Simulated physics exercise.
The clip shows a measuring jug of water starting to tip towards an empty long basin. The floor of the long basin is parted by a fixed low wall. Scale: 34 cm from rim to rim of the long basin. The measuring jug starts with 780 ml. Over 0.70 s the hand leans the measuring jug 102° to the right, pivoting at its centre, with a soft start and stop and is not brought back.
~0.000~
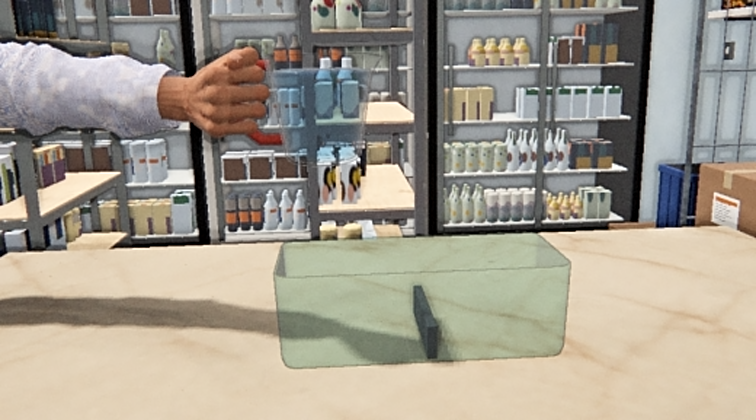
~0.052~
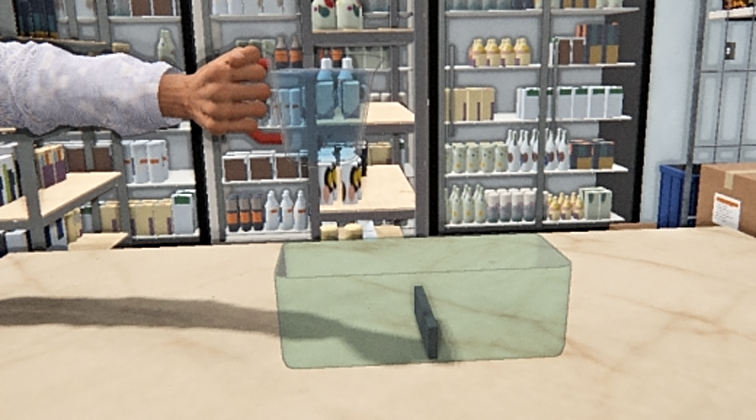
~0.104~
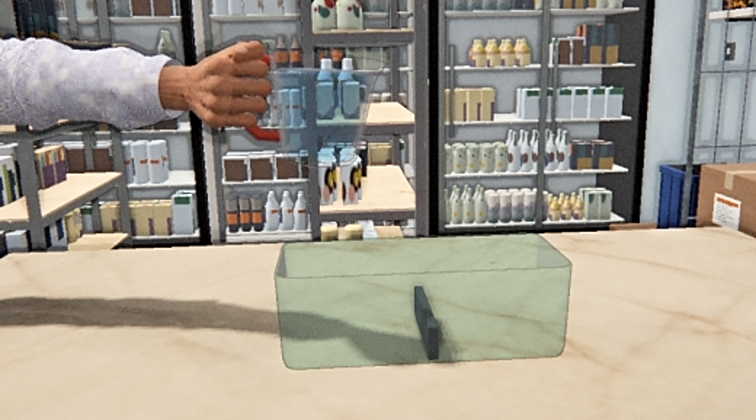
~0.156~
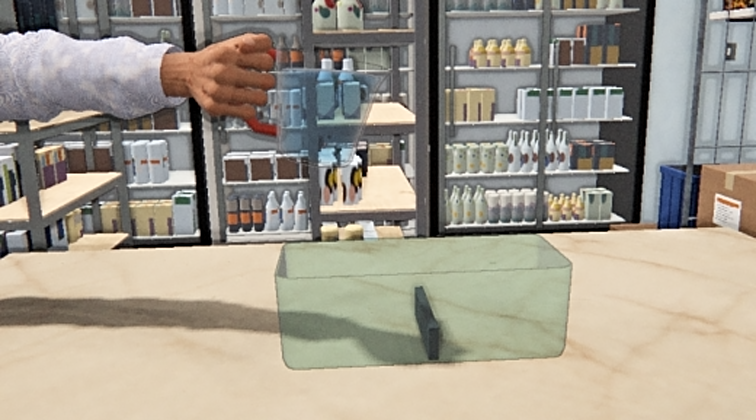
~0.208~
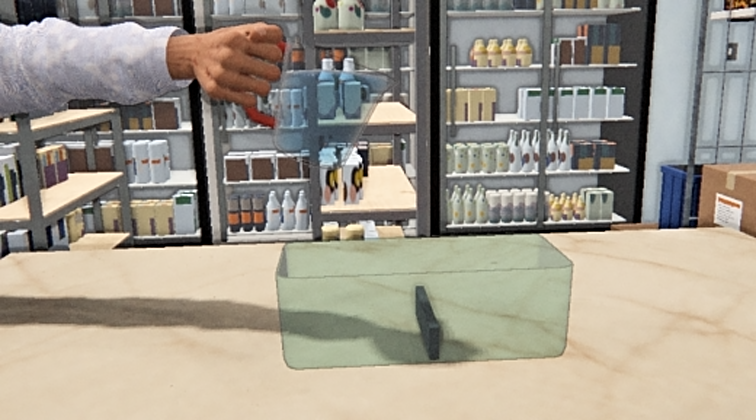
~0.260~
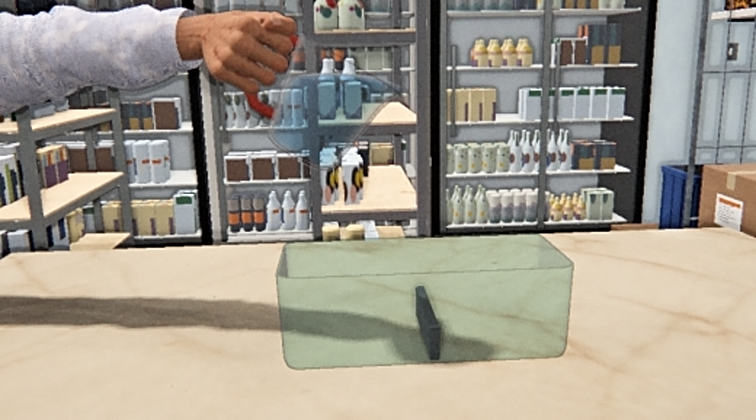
In this clip, a hand holds a clear measuring jug with a red handle above an empty, green-tinted long basin on a marble-patterned counter, near store shelves, then gradually tilts the jug to the right.
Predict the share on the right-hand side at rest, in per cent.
About 91 per cent.
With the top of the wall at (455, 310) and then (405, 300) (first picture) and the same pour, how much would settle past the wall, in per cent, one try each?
In turn about 40 and 95 per cent.
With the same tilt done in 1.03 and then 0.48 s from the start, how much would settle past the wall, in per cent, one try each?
First 90, then 85 per cent.
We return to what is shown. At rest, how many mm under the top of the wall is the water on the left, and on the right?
Some 40 mm on the left and 10 mm on the right.
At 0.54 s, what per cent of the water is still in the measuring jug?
Some 52 per cent.
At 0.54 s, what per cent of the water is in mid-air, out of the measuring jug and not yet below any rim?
Near 34 in a hundred.
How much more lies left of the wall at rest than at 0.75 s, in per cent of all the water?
Some 3 per cent.
After 0.54 s the tilt is 90° and 51 per cent is still to pour, 0 is left of the wall and 15 right of it.
After 0.75 s the tilt is 102° and 10 per cent is still to pour, 4 is left of the wall and 67 right of it.
After 0.96 s the tilt is 102° and 1 per cent is still to pour, 6 is left of the wall and 89 right of it.
After 1.20 s the tilt is 102° and 0 per cent is still to pour, 7 is left of the wall and 91 right of it.
In the end 8 per cent lies left of the wall, 91 right of it and 2 outside.
